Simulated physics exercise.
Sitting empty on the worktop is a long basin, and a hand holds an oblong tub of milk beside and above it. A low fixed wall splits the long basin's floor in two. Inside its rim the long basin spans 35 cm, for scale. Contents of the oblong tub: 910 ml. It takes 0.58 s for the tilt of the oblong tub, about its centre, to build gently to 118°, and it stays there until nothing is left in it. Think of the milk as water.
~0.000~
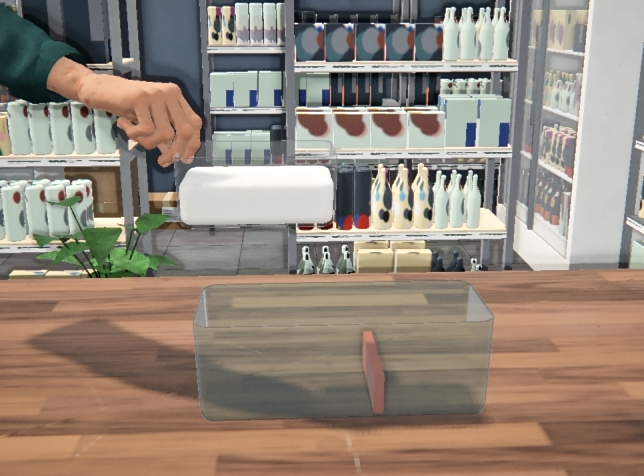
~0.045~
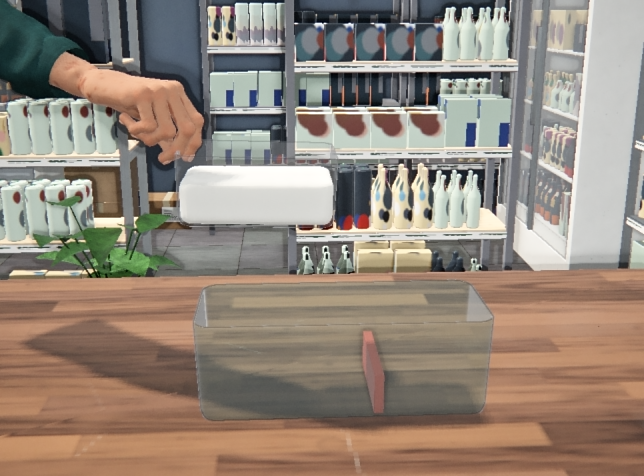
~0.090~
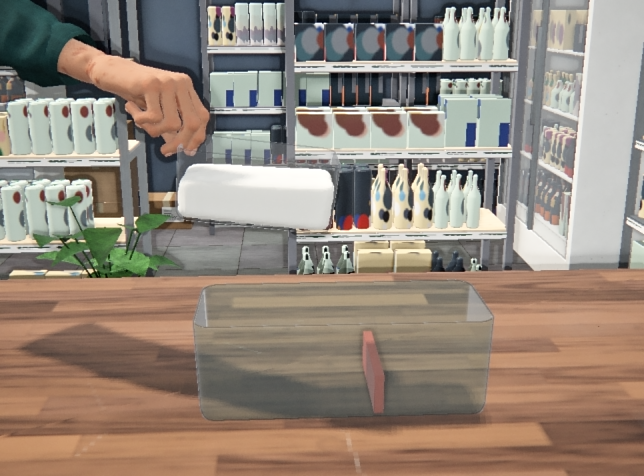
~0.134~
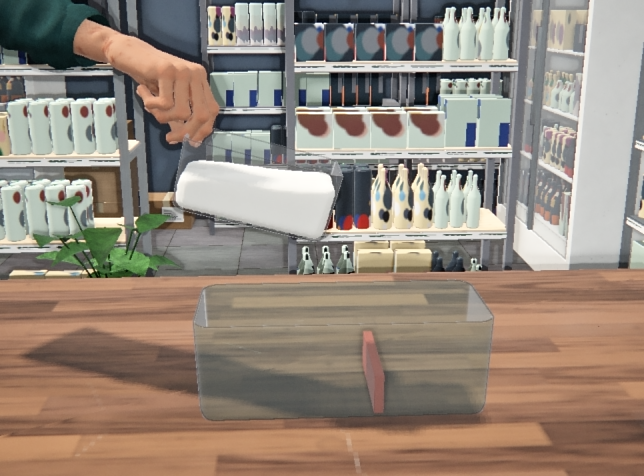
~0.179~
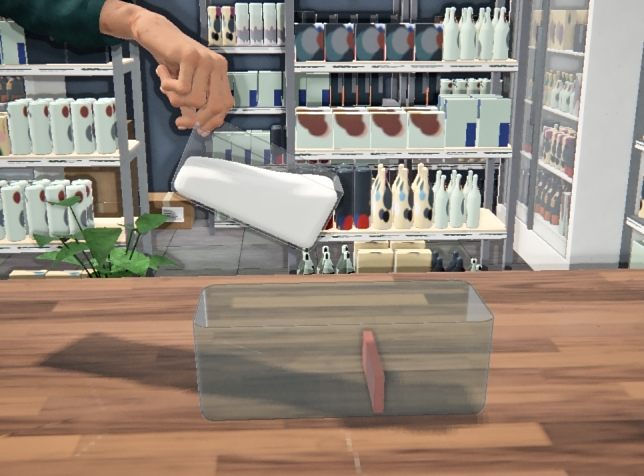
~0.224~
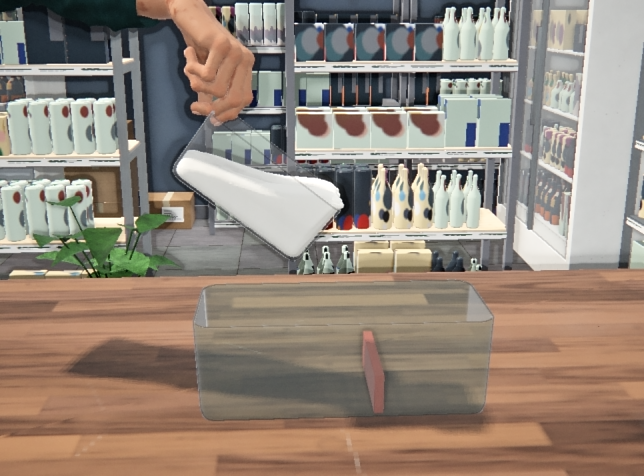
A hand in a dark green sleeve, at upper left, holds a clear oblong tub of white milk above a wooden worktop, seen from the front in a shop with stocked shelves behind. Below sits an empty, see-through long basin with an upright reddish wall inside, and a leafy green plant stands to the left. The hand rises and shifts right as the tub tilts steadily, right end downward, and the milk slides toward its lower right corner, while the camera stays still.
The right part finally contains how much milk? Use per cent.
About 27 in every hundred parts.
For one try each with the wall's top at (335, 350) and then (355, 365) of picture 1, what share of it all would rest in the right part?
It comes to 65 per cent, and then 40 per cent.
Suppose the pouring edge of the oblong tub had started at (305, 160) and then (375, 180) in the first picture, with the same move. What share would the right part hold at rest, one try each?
Roughly 15 per cent the first time and 60 per cent the second.
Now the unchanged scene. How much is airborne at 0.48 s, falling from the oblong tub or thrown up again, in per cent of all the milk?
Some 40 % is the figure.
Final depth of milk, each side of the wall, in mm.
Left 20 mm, right 14 mm.
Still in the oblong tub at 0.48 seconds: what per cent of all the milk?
About 10 percent.
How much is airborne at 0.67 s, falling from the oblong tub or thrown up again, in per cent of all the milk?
Airborne share: Near 10 %.
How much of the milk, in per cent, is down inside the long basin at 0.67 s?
It works out near 86 per cent.
After 0.48 s the tilt is 110° and 11 per cent is still to pour, 29 is left of the wall and 20 right of it.
After 0.67 s the tilt is 118° and 2 per cent is still to pour, 61 is left of the wall and 24 right of it.
After 0.87 s the tilt is 118° and 0 per cent is still to pour, 64 is left of the wall and 26 right of it.
After 1.08 s the tilt is 118° and 0 per cent is still to pour, 66 is left of the wall and 27 right of it.
In the end 66 per cent lies left of the wall, 27 right of it and 7 outside.
